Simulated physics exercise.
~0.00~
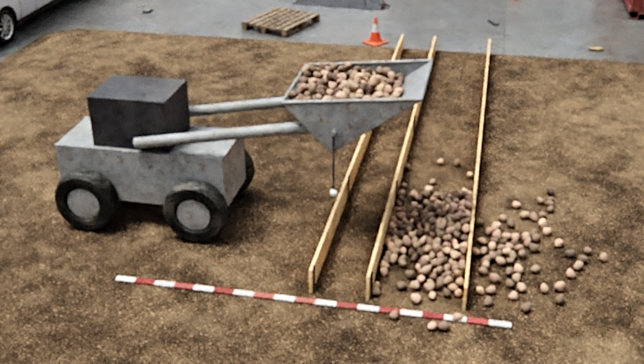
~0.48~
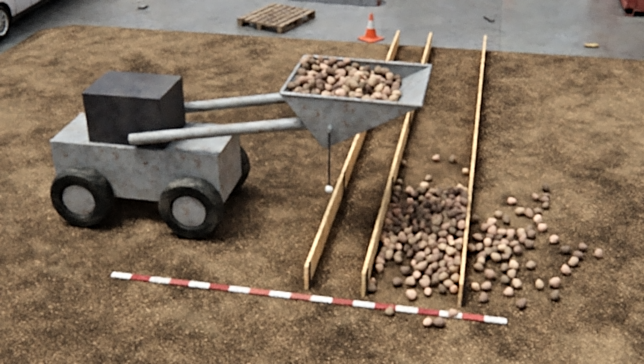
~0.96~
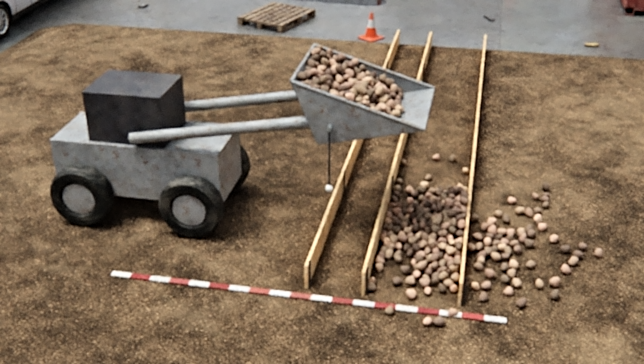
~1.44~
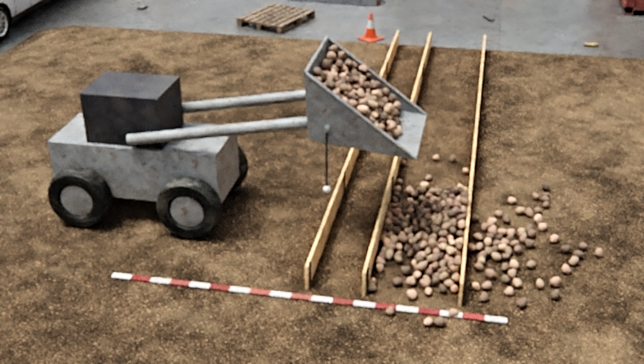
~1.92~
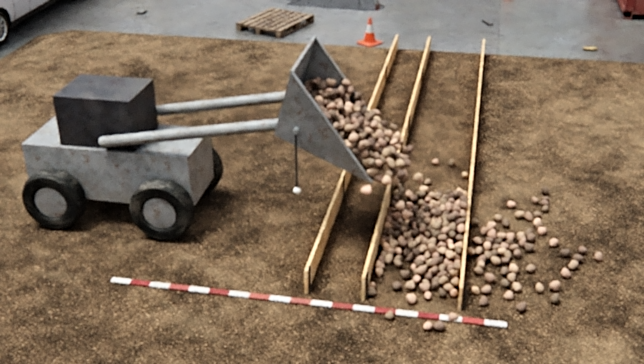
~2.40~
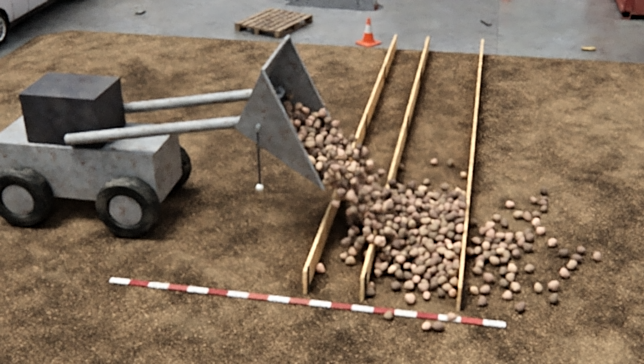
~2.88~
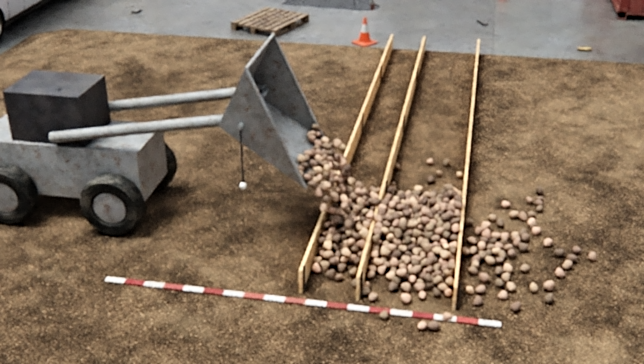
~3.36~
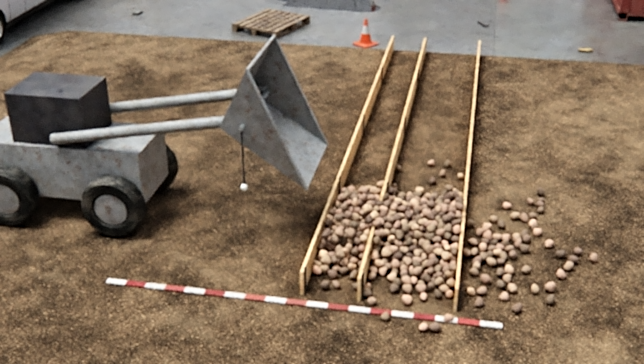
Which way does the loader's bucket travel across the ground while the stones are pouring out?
It moves to the left, drawn back with the loader away from the heap of stones.
